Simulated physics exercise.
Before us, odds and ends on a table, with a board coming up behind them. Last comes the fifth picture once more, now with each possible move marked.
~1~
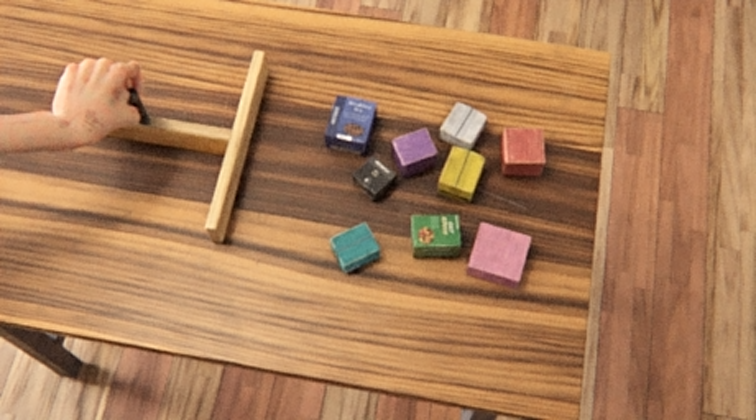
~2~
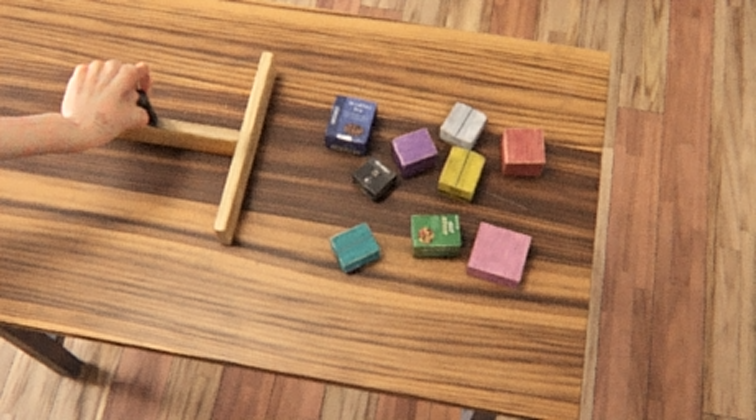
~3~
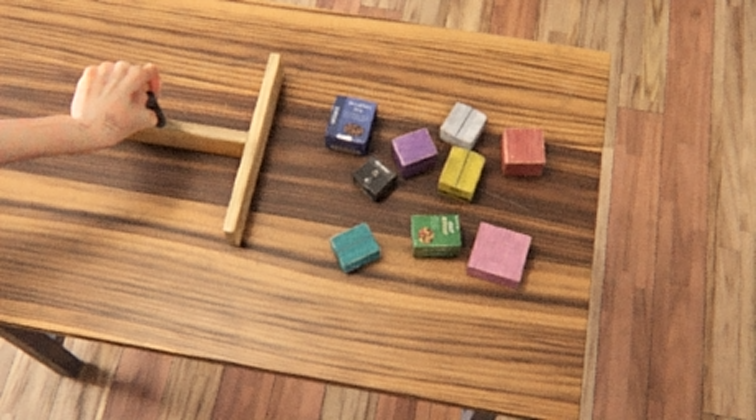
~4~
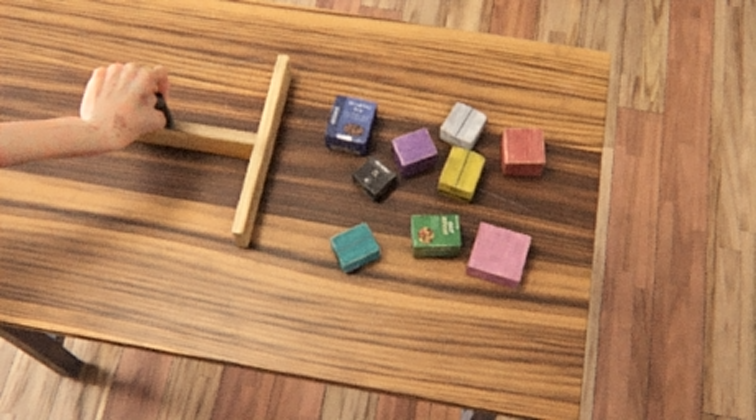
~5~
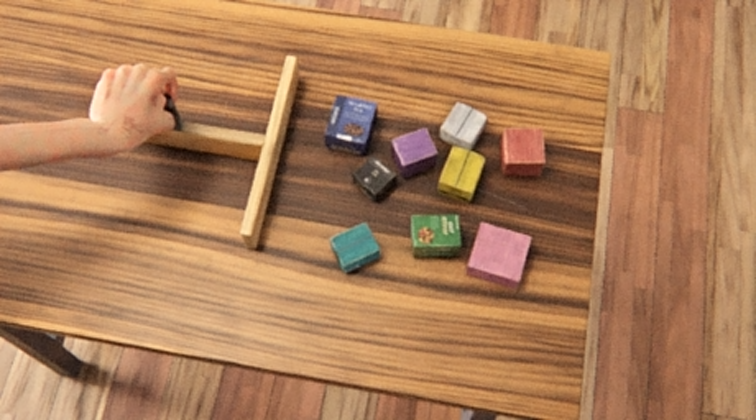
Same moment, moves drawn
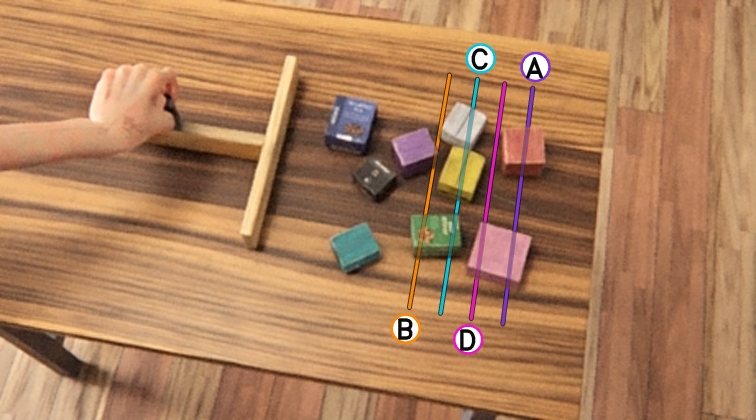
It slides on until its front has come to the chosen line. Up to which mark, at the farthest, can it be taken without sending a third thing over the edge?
It can go as far as A.
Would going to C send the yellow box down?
No.
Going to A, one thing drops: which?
The red block goes over.
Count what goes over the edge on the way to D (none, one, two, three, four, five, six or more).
In all, none.
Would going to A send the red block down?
Yes.
On the marked copy, A at (519, 199); B at (431, 185); C at (460, 189); D at (489, 194).
Taking A. A third of the way, board (358, 156); turquoise box (374, 252); yellow box (469, 177).
Two thirds of the way, board (449, 171); red block (559, 162); purple block (521, 165).
When it is over, board (519, 182); red block over the edge; purple block (587, 177); one fallen.
As for the rest, B is within the limit but short; C is within the limit but short; D is within the limit but short.
